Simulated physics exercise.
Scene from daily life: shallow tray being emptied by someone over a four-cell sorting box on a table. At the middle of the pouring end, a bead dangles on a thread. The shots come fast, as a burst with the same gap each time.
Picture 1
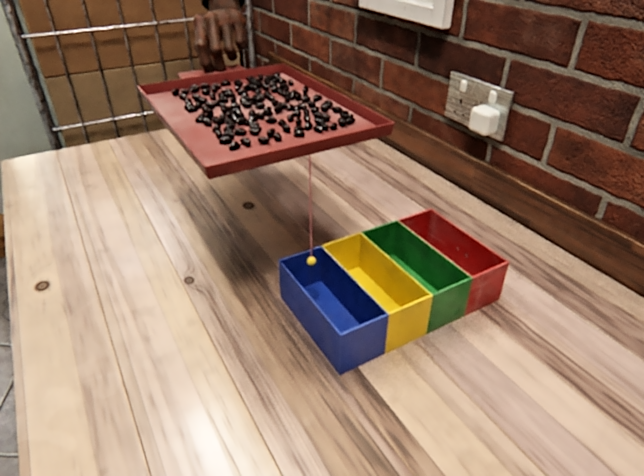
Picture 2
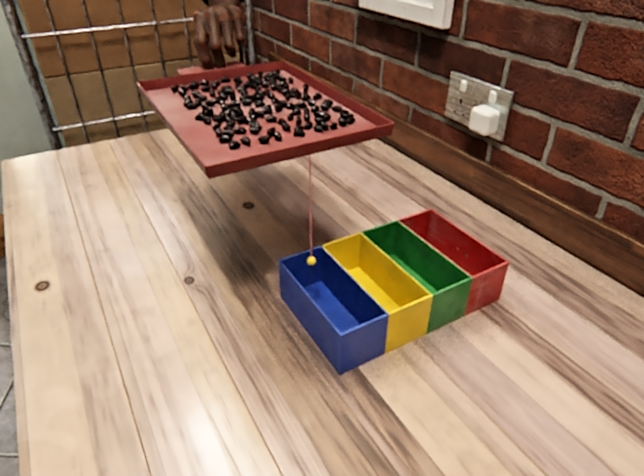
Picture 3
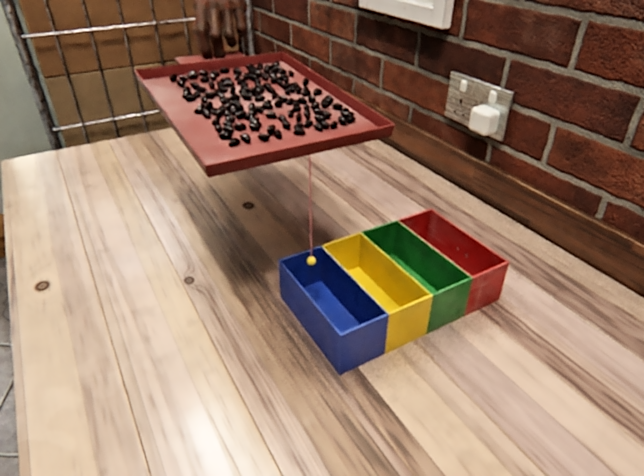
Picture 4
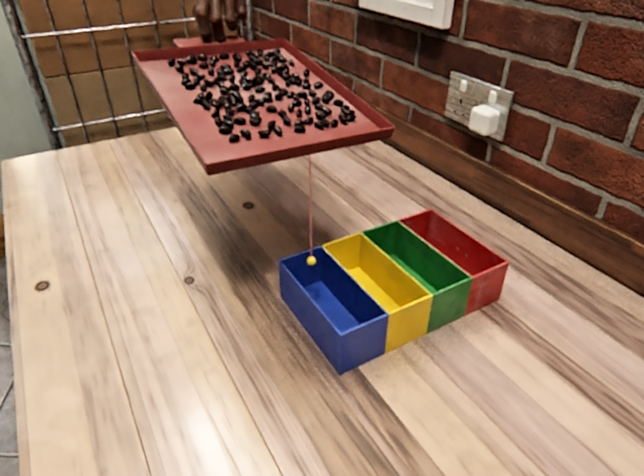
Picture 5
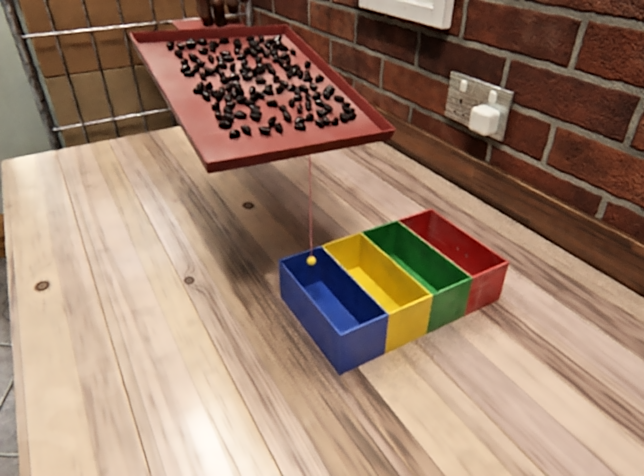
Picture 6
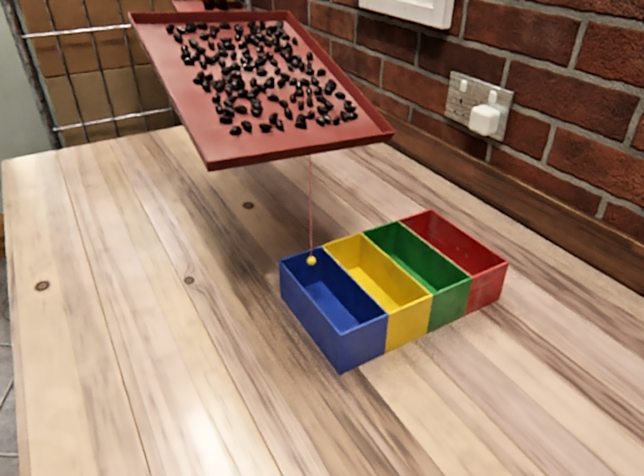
On a wooden table, a hand gradually tilts a red tray of black beans above coloured cells.
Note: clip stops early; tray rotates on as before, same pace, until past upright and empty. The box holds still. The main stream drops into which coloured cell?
It drops into the yellow cell.
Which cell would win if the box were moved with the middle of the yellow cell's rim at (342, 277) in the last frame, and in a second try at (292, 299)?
Well, the first time it's the cell in green, and the second time it's the red one.
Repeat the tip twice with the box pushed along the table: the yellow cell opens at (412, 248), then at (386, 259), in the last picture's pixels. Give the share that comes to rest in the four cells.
Roughly 60 % and then 90 %.
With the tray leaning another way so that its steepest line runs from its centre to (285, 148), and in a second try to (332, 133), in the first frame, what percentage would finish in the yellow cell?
The first comes to 20 %, while the second comes to 50 %.
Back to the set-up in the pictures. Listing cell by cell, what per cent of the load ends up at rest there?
Blue cell some 30; yellow cell some 50; green cell some 20; red cell some 0.
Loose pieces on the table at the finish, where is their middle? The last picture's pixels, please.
At about (347, 413).
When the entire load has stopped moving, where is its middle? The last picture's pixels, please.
About (378, 316).
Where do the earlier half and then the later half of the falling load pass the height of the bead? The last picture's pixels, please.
The leading part at (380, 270), the rest of it at (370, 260).
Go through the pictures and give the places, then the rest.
Corners of the pouring end at (207, 165) and (392, 122), level; middle of the load at (260, 106), black beans; bead on its thread at (311, 261); blue cell at (364, 341); yellow cell at (408, 320); green cell at (449, 302); red cell at (487, 285), in the first frame.
Corners of the pouring end at (207, 165) and (392, 123), level; middle of the load at (260, 104), in the second frame.
Corners of the pouring end at (207, 164) and (392, 124), tipped barely, lowest at the right corner; middle of the load at (260, 98), in the third frame.
Corners of the pouring end at (208, 162) and (393, 126), tipped a little, lowest at the right corner; middle of the load at (260, 89), in the fourth frame.
Corners of the pouring end at (209, 161) and (393, 128), tipped a little, lowest at the right corner; middle of the load at (260, 80), in the fifth frame.
Corners of the pouring end at (209, 160) and (393, 131), tipped clearly, lowest at the right corner; middle of the load at (262, 72); blue cell at (364, 341); yellow cell at (408, 320); green cell at (449, 302); red cell at (487, 285), in the sixth frame.
Soon, tray tipped steeply; most on the tray; a small part falling or outside the box.
A while on, tray tipped past a quarter turn; about two thirds on the tray; a small part in the yellow cell; a small part in the green cell; a small part in the blue cell; a small part falling or outside the box.
Towards the end, tray tipped past a quarter turn; about half in the yellow cell; about a quarter in the blue cell; about a quarter in the green cell; a small part falling or outside the box.
Finally, tray tipped past a quarter turn; about half in the yellow cell; about a quarter in the blue cell; about a quarter in the green cell; none in the red cell; a small part outside the box.
